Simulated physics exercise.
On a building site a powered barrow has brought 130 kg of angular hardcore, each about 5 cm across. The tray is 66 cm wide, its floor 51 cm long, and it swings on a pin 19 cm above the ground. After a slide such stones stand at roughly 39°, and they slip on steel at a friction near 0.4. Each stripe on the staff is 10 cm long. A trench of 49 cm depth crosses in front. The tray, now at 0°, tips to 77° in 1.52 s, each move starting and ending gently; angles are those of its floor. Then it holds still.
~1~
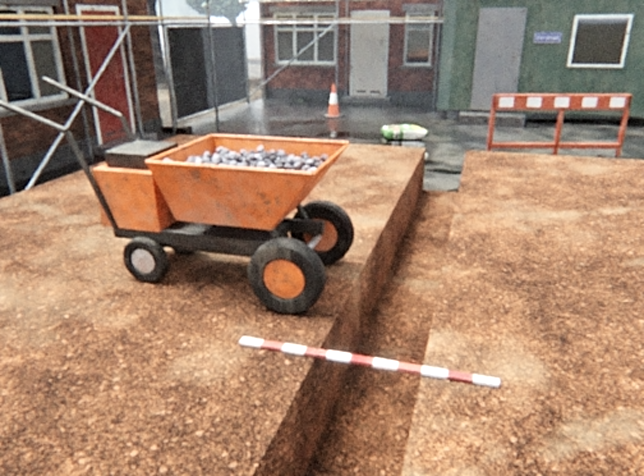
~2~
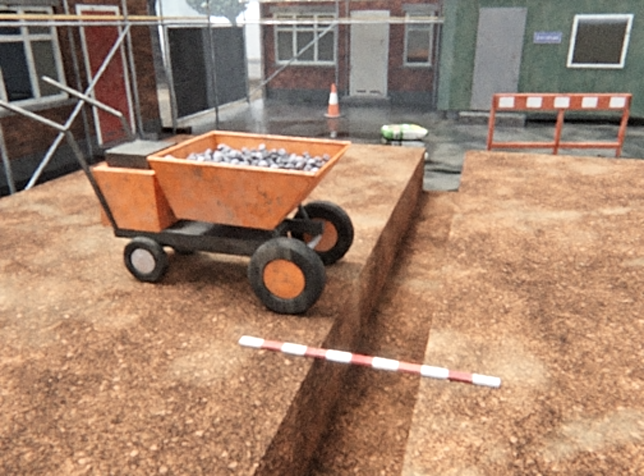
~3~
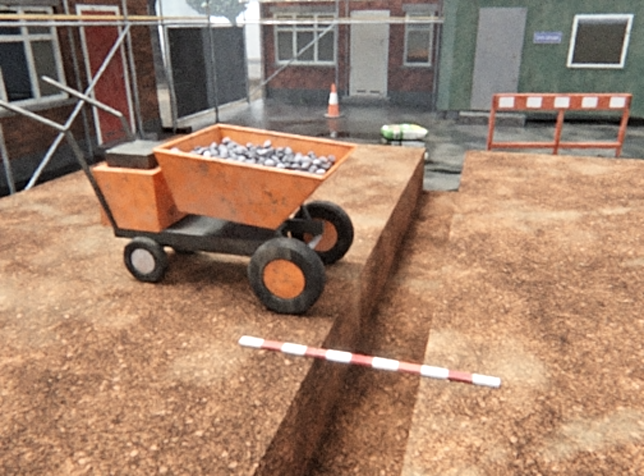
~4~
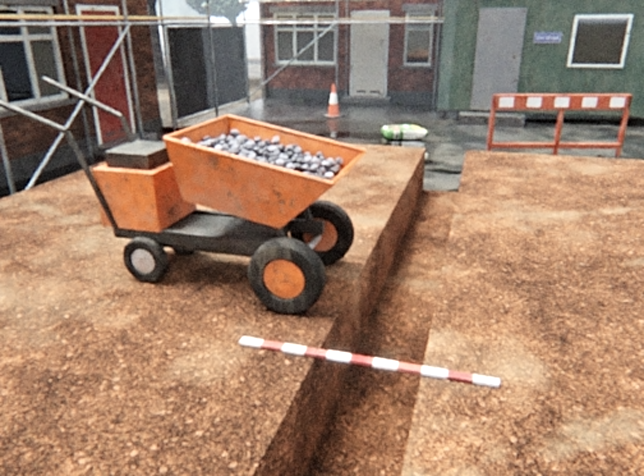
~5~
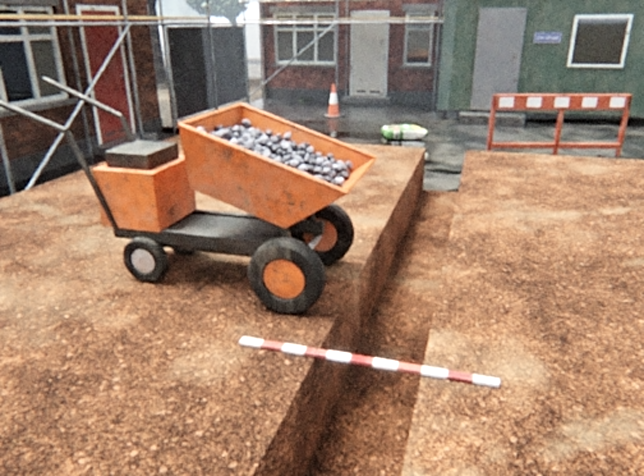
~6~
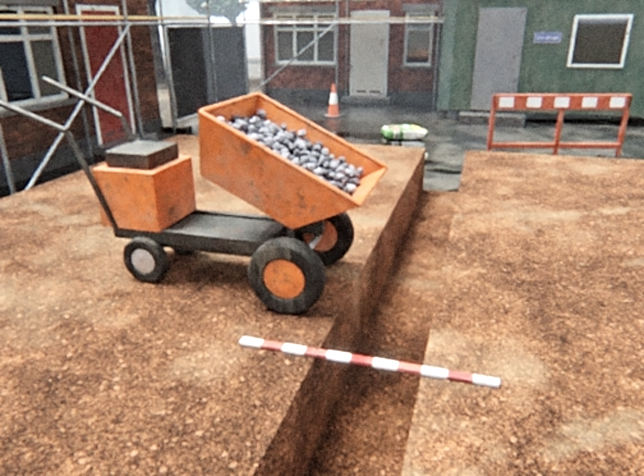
Orange powered barrow loaded with grey stones standing beside a trench, its tray slowly tilting up at the back, lip lowering rightward.
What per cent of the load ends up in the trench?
About 64 per cent.
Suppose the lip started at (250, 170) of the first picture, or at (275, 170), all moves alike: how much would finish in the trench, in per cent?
Near 100 per cent from the first place, 95 from the second.
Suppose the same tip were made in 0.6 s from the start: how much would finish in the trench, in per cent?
Then about 35 per cent.
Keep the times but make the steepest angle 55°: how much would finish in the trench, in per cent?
In that case some 10 per cent.
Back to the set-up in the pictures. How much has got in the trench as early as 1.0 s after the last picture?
About 15 per cent by then.
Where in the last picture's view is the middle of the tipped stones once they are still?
Their middle is at about (419, 360).
Then, 0.5 s after the last picture the floor is at 65°, 100 % in the tray; the foremost stones are at (405, 252).
Then, 1.0 s after the last picture the floor is at 77°, 60 % in the tray, 16 % in the trench, 24 % past the trench; the foremost stones are at (509, 302).
Then, 1.4 s after the last picture the floor is at 77°, 26 % in the tray, 35 % in the trench, 39 % past the trench; the foremost stones are at (570, 308).
Then, 3.3 s after the last picture the floor is at 77°, 0 % in the tray, 64 % in the trench, 36 % past the trench; the foremost stones are at (587, 311).
